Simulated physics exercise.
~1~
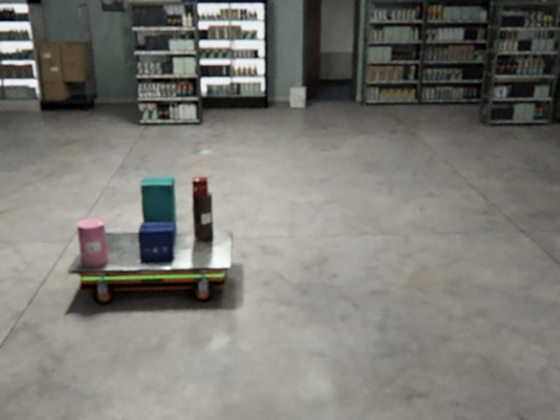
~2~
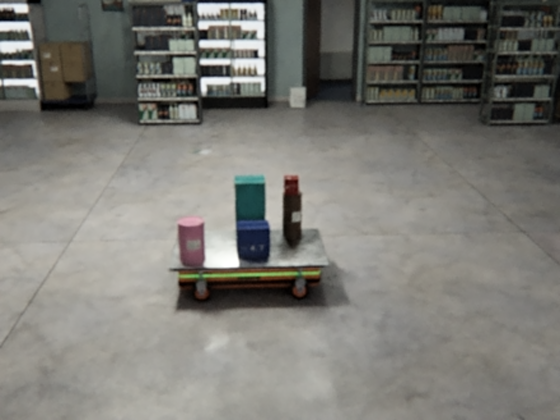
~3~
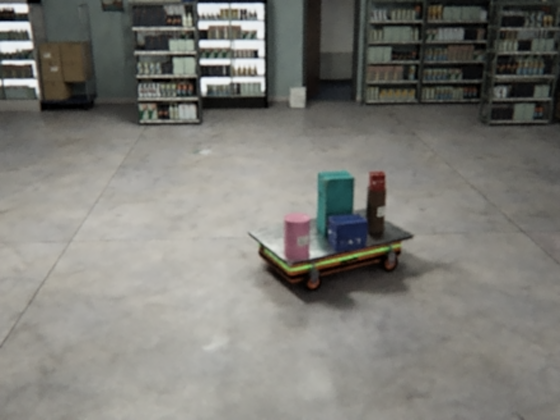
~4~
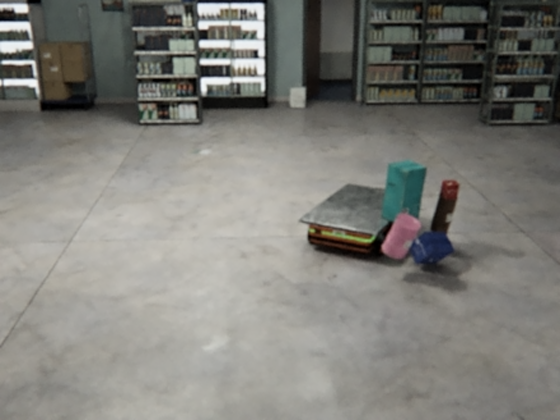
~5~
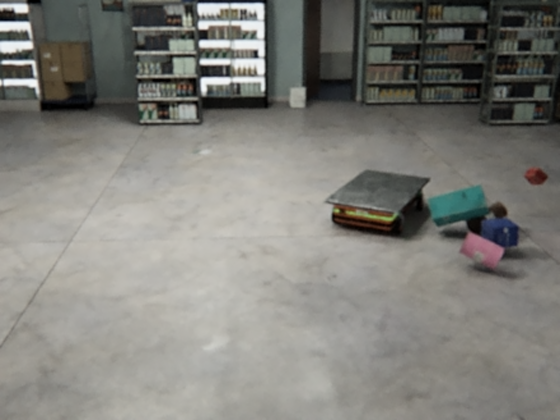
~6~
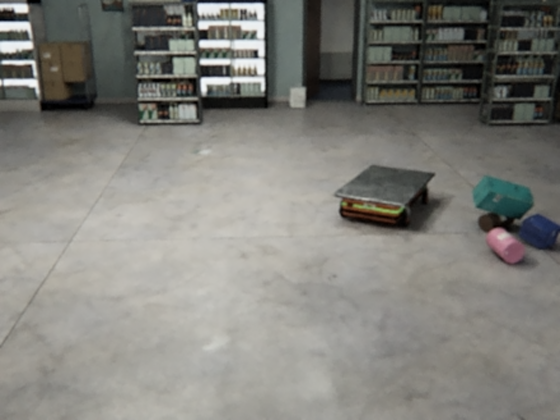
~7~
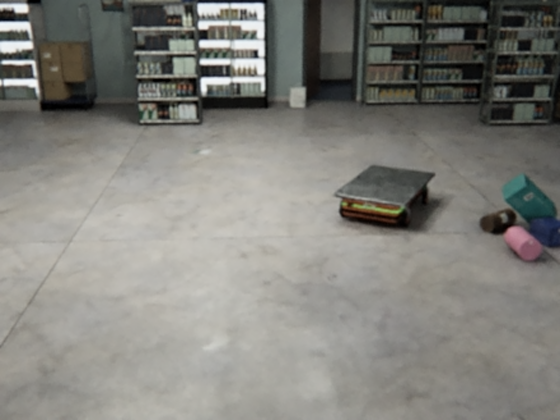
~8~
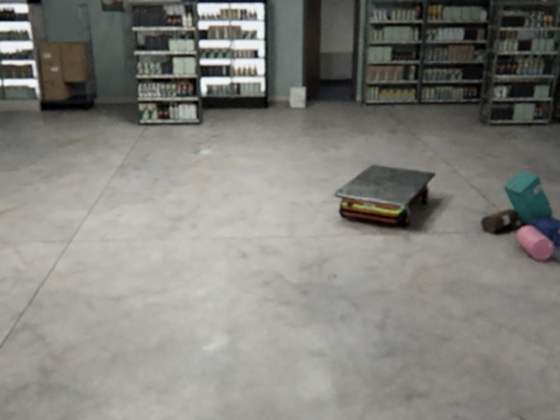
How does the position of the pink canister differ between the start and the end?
At the start the pink canister stands upright on the cart. By the end it lies on its side on the floor to the right of the cart.
